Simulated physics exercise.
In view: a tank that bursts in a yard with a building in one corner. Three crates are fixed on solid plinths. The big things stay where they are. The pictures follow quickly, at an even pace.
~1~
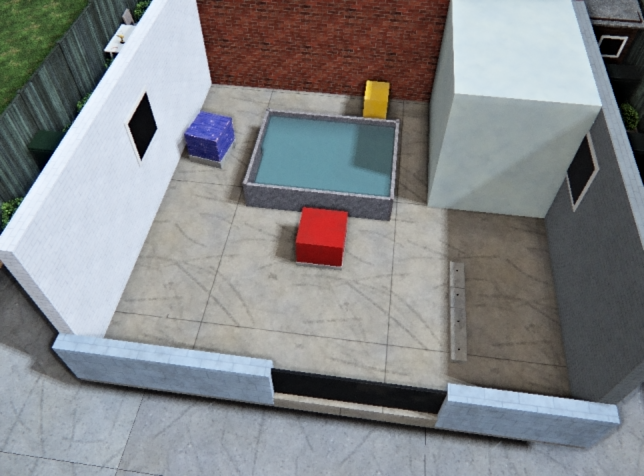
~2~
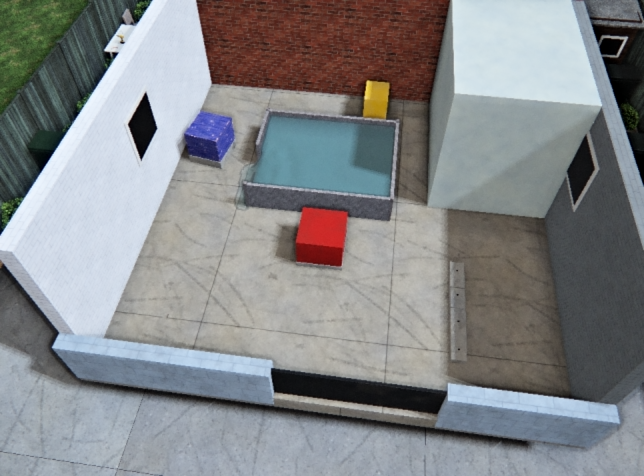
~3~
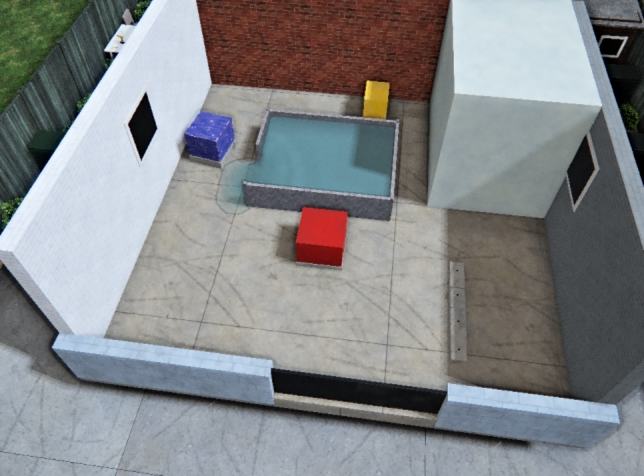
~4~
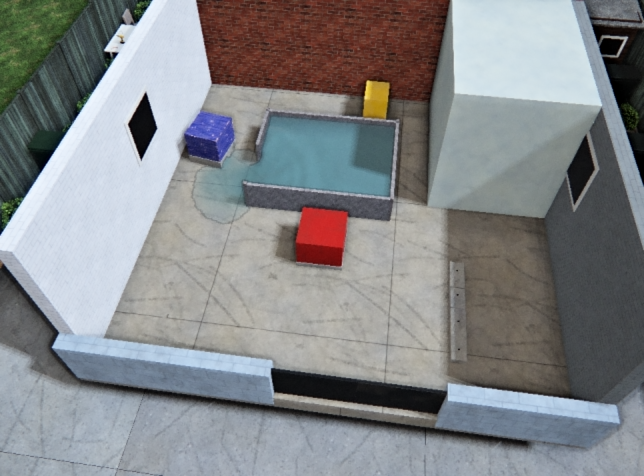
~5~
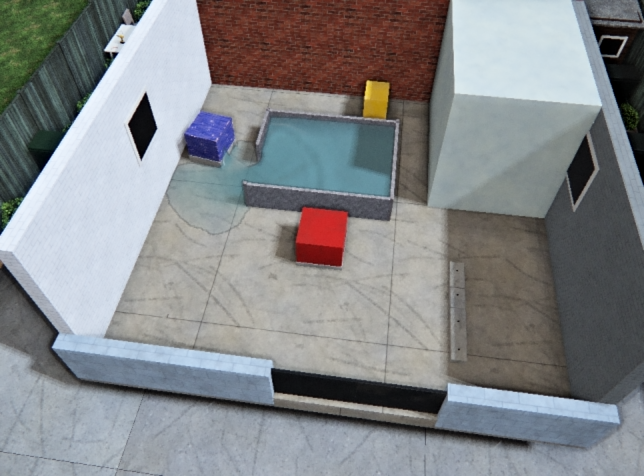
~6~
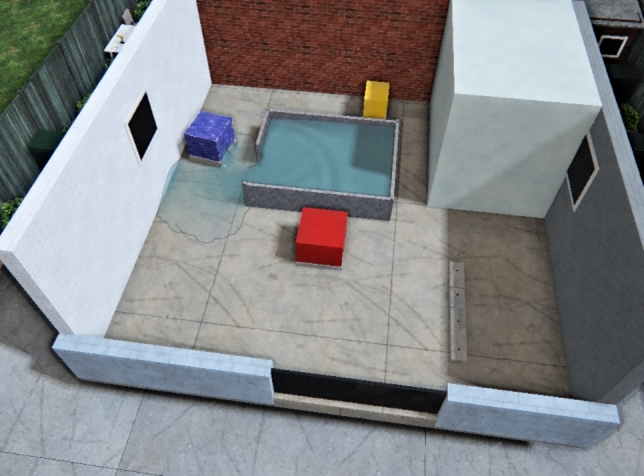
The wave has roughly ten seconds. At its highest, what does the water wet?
The red crate stays dry; the yellow crate stays dry; the blue crate gets wet.
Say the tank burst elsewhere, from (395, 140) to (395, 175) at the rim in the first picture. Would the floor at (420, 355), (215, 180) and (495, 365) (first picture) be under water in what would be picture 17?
One after the other: Flooded, not flooded, free of water.
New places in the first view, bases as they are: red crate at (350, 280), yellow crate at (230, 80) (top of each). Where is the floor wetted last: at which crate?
The one in red.
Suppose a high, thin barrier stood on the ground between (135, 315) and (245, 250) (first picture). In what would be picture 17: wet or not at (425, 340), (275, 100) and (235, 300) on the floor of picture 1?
As listed: Free of water, wet, dry.
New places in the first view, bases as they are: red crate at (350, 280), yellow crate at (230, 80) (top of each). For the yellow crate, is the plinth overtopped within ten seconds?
Then: The yellow crate ends up wet.
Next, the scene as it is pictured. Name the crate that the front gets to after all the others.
The red-painted one.
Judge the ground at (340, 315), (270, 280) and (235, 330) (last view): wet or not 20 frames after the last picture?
In that order: Dry, no water, covered.
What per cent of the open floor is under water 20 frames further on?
I make it 35 per cent.
A moment on, water covers 15 % of the floor; the red crate not reached, the yellow crate not reached, the blue crate water round its plinth.
Next, water covers 25 % of the floor; the red crate not reached, the yellow crate not reached, the blue crate water round its plinth.
Then, water covers 35 % of the floor; the red crate not reached, the yellow crate not reached, the blue crate water round its plinth.
Later, water covers 70 % of the floor; the red crate water round its plinth, the yellow crate water round its plinth, the blue crate water round its plinth.
In the end, water covers 100 % of the floor; the red crate stayed above the water, the yellow crate stayed above the water, the blue crate was topped.
